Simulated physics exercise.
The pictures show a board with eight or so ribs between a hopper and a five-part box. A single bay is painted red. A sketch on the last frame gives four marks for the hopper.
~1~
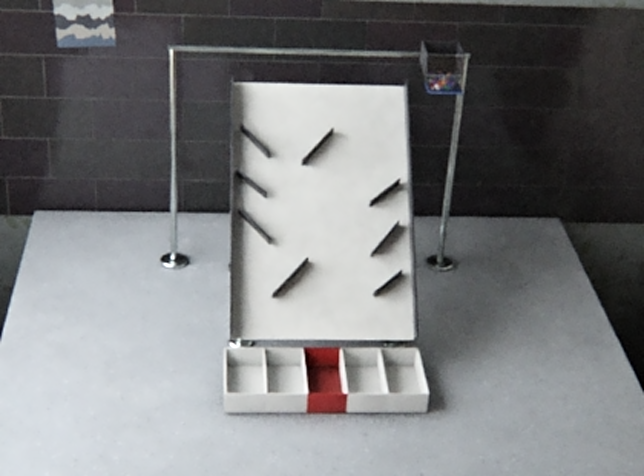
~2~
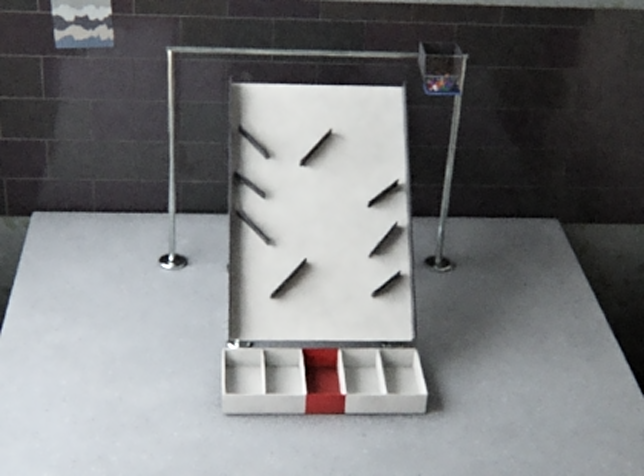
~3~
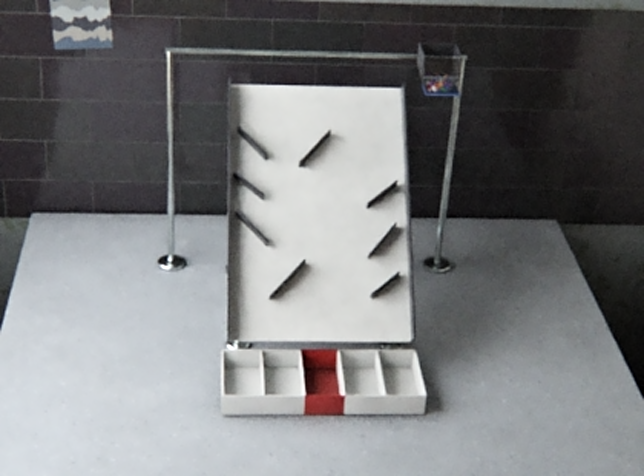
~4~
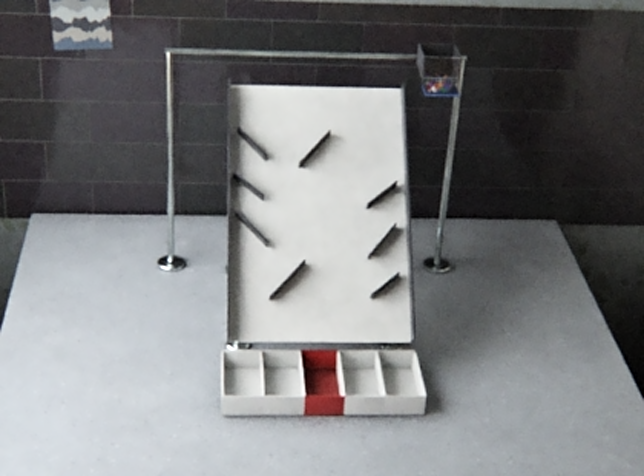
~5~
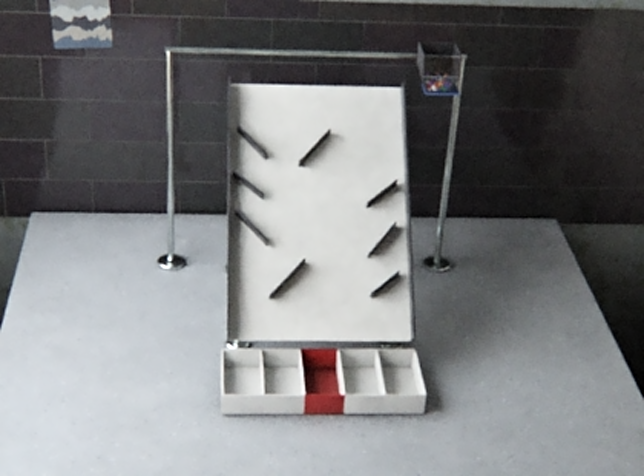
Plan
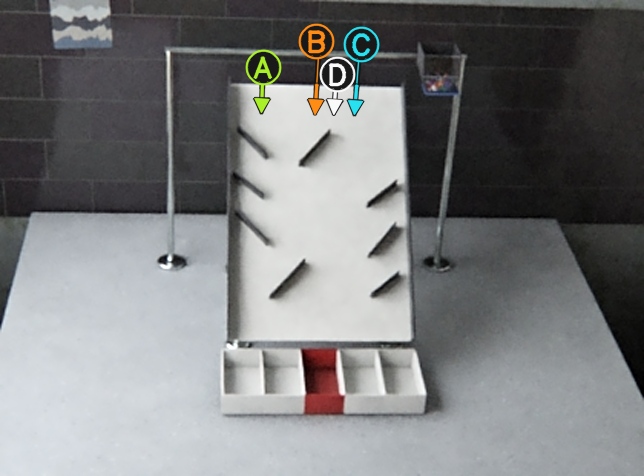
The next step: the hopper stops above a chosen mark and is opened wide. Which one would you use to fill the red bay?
Mark C.
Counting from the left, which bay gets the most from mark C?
It is the third one.
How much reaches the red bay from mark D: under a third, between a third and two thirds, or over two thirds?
Mark D gives under a third.
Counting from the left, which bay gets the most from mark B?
It is the first one.
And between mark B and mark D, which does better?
D it is.
On the marked copy, mark A meets the board at (261, 107); mark B meets the board at (315, 108); mark C meets the board at (354, 109); mark D meets the board at (334, 109).
Choosing A, about a quarter in the red bay, about two thirds in other bays, a small part outside the box.
Choosing B, a small part in the red bay, most in other bays, a small part outside the box.
Choosing C, about a third in the red bay, about a third in other bays, about a quarter outside the box.
Choosing D, about a quarter in the red bay, about half in other bays, about a quarter outside the box.
